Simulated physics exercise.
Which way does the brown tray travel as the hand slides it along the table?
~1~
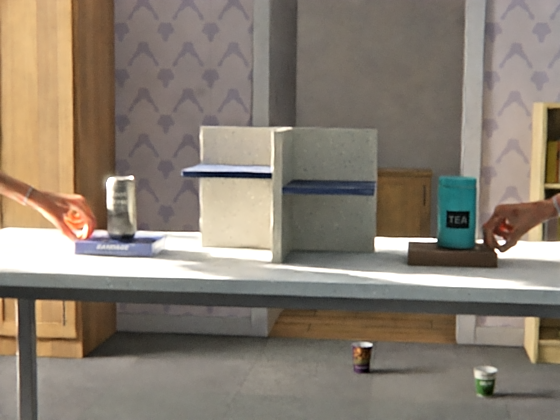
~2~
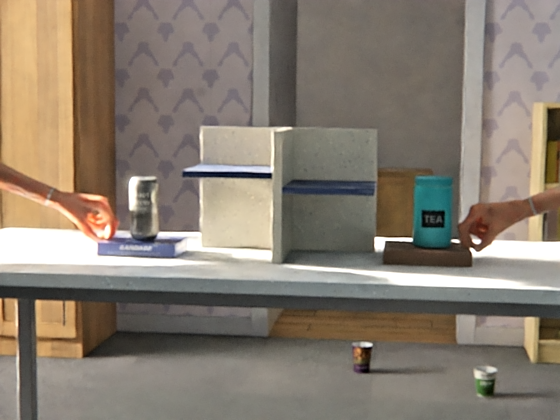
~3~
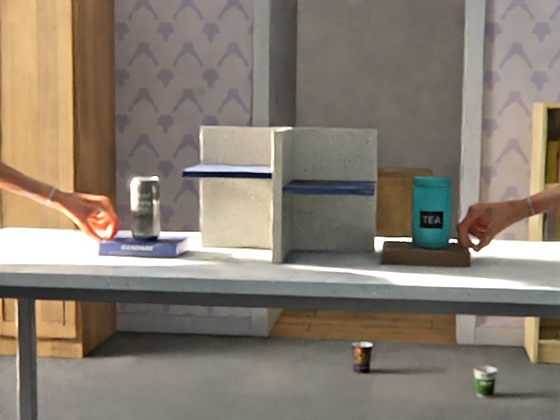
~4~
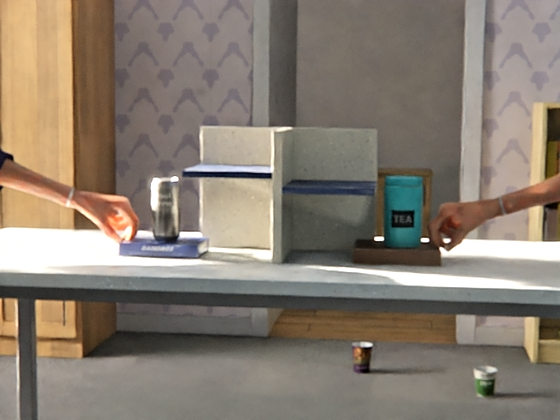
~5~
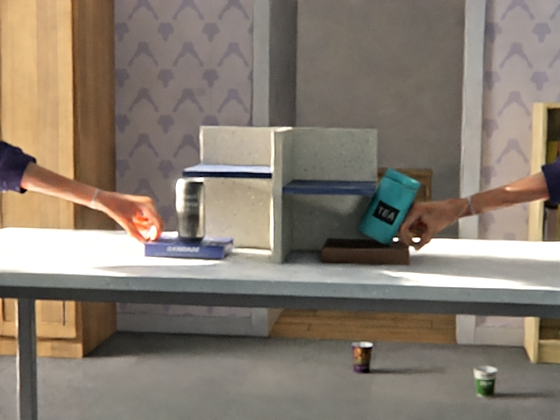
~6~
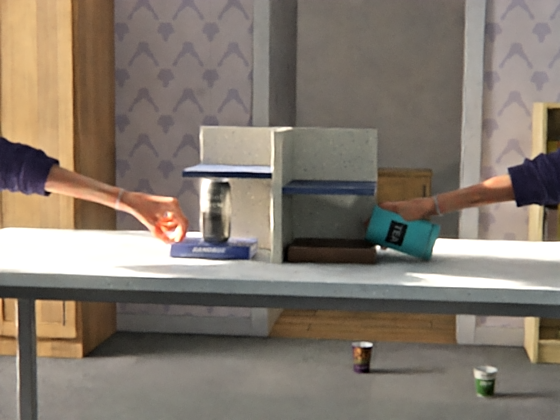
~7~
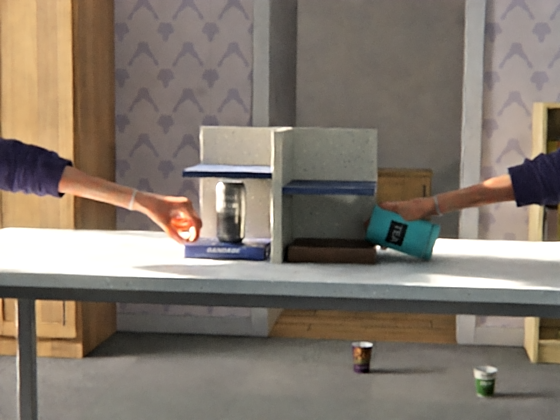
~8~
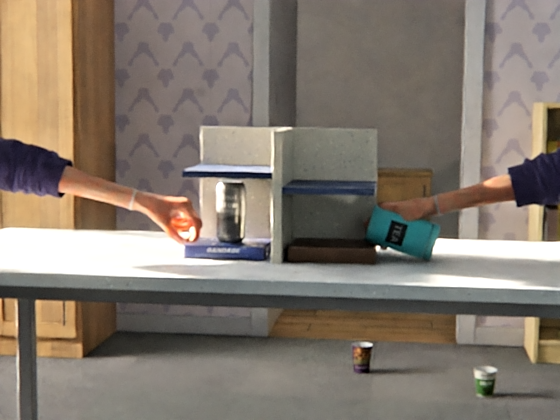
The brown tray moves to the left, going in under the shelf on its side of the stand.
